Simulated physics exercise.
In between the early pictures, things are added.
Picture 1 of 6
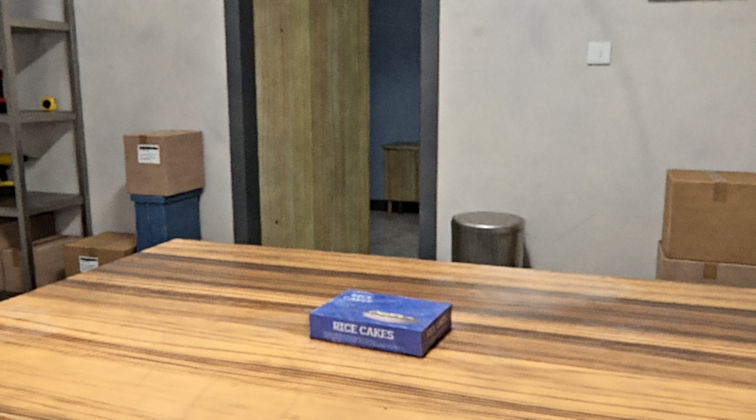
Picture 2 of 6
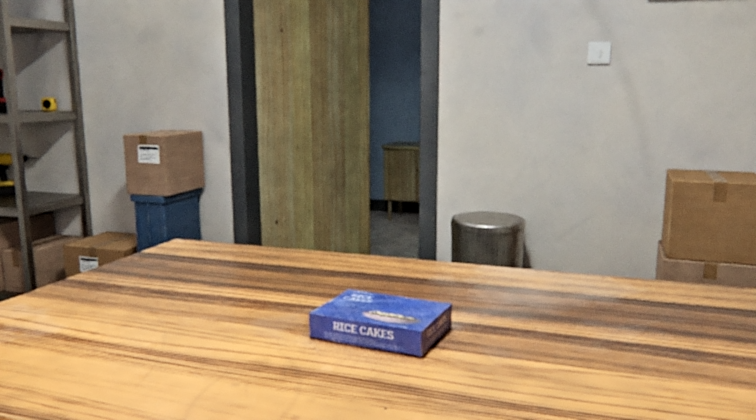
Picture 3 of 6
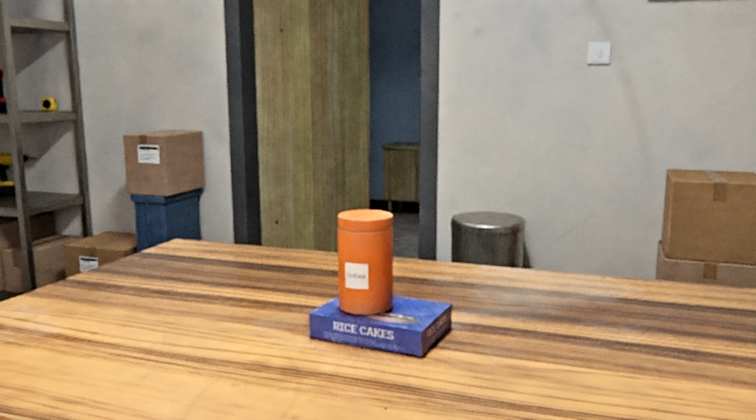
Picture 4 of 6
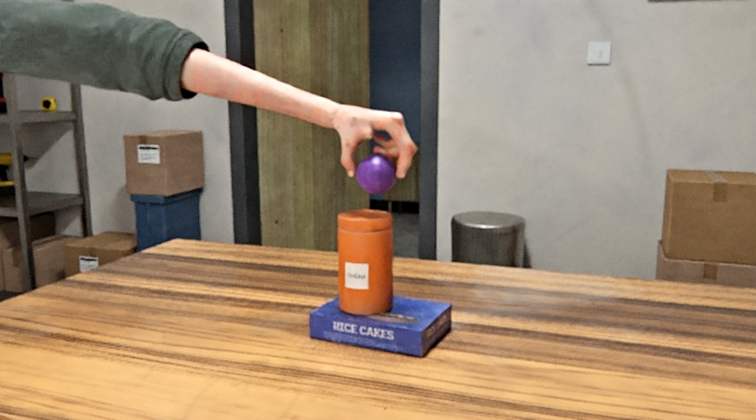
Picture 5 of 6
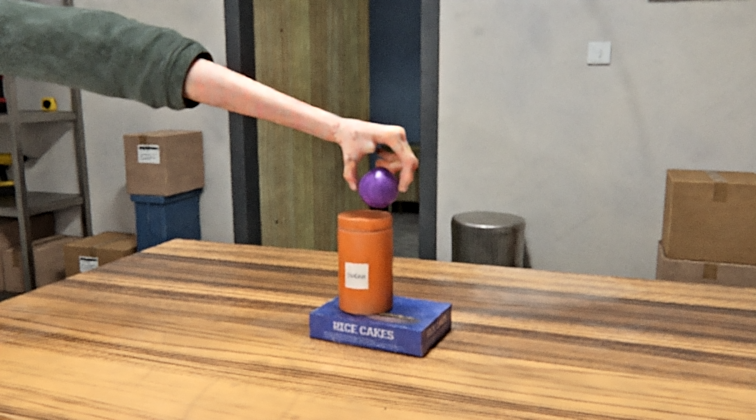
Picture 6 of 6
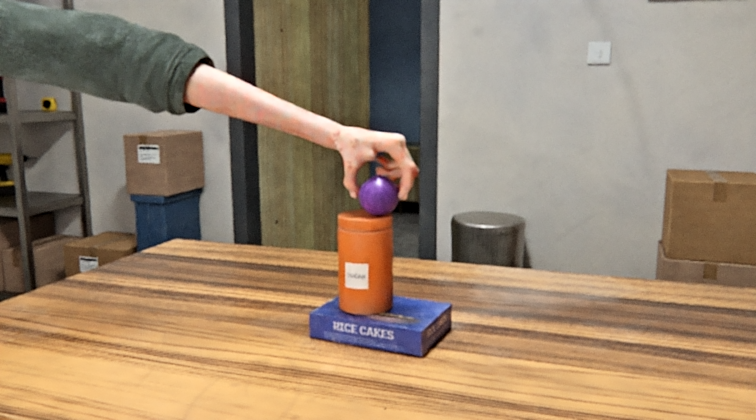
A hand reached in from the left and lowered a purple onion onto the lid of an orange jar, still gripping it, after the jar had appeared on the blue rice cakes box.
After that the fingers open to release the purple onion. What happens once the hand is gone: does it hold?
Well, the stack stays in one piece.
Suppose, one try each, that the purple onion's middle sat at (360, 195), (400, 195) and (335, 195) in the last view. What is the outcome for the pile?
Lab note - try 1: No collapse; try 2: Collapse; try 3: Collapse.
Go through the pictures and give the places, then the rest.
The last thing is not in view yet, in the first frame.
The last thing is not in view yet, in the second frame.
The last thing is not in view yet; orange jar (366, 261), in the third frame.
Coming down; purple onion (377, 173); orange jar (366, 261), in the fourth frame.
Coming down; purple onion (379, 188); orange jar (366, 261), in the fifth frame.
Set down, still held; purple onion (379, 195); orange jar (366, 261), in the sixth frame.
Then, 0.50 s on from there, no change.
Then, 1.00 s on from there, purple onion resting near (379, 196).
In the end, all 3 unmoved. At the end, from the last picture's camera, purple onion near (379, 196). The pile stays up.
